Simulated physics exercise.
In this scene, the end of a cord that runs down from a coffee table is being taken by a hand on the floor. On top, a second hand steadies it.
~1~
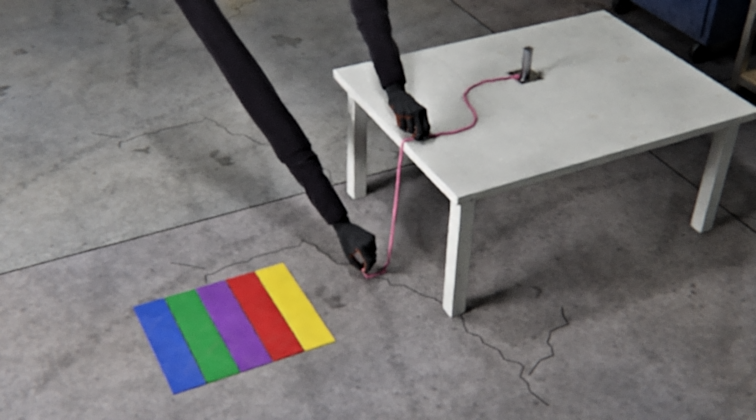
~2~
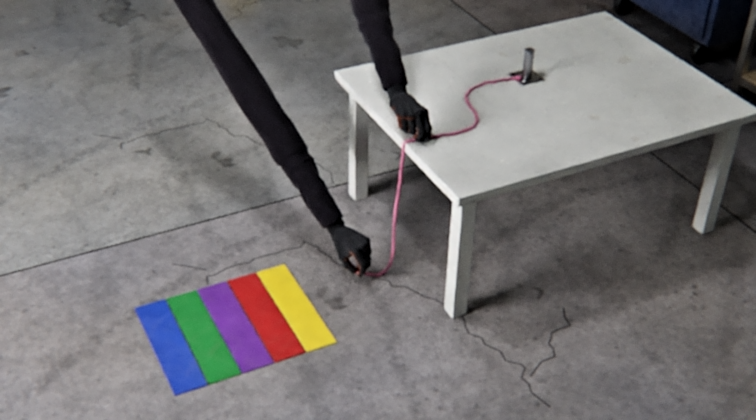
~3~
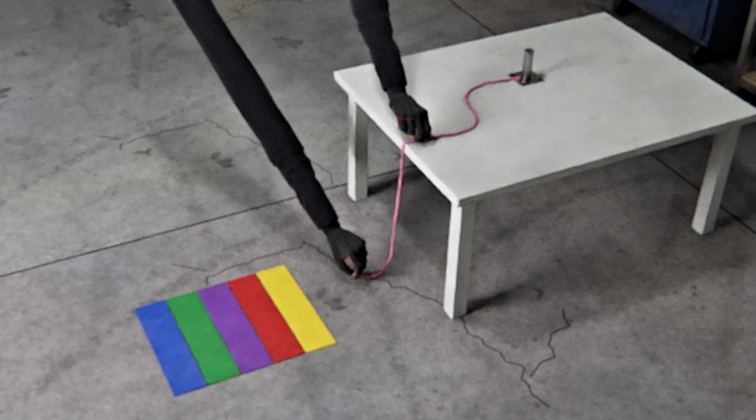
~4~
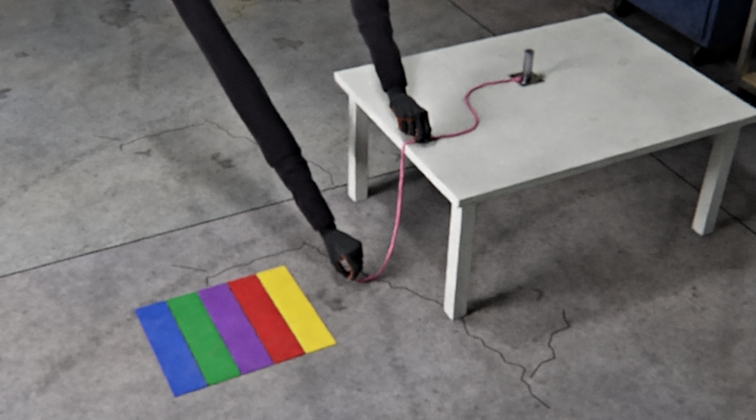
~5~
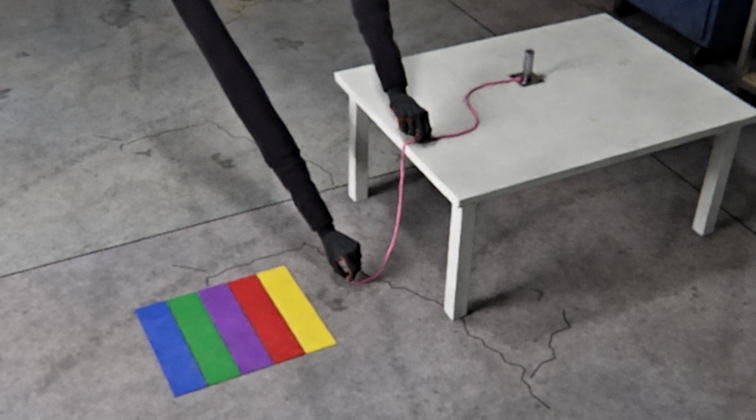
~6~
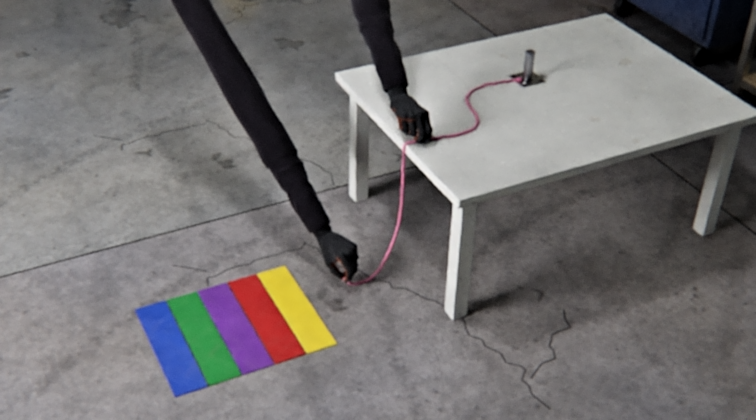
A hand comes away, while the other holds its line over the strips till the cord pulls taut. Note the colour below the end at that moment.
Colour below: Purple.
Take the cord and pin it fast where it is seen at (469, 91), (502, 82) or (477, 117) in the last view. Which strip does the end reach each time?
In order: Purple, purple, red.
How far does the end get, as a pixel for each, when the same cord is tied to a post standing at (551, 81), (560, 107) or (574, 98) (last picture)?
First (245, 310), then (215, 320), and last (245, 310).
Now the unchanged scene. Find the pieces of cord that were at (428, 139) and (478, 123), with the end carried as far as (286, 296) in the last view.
Near (398, 155) and (437, 122).
Soon after, end near (286, 296); over yellow.
Then, end near (248, 308); over red.
At full stretch, end near (225, 315); over purple. The end stops over the purple strip.
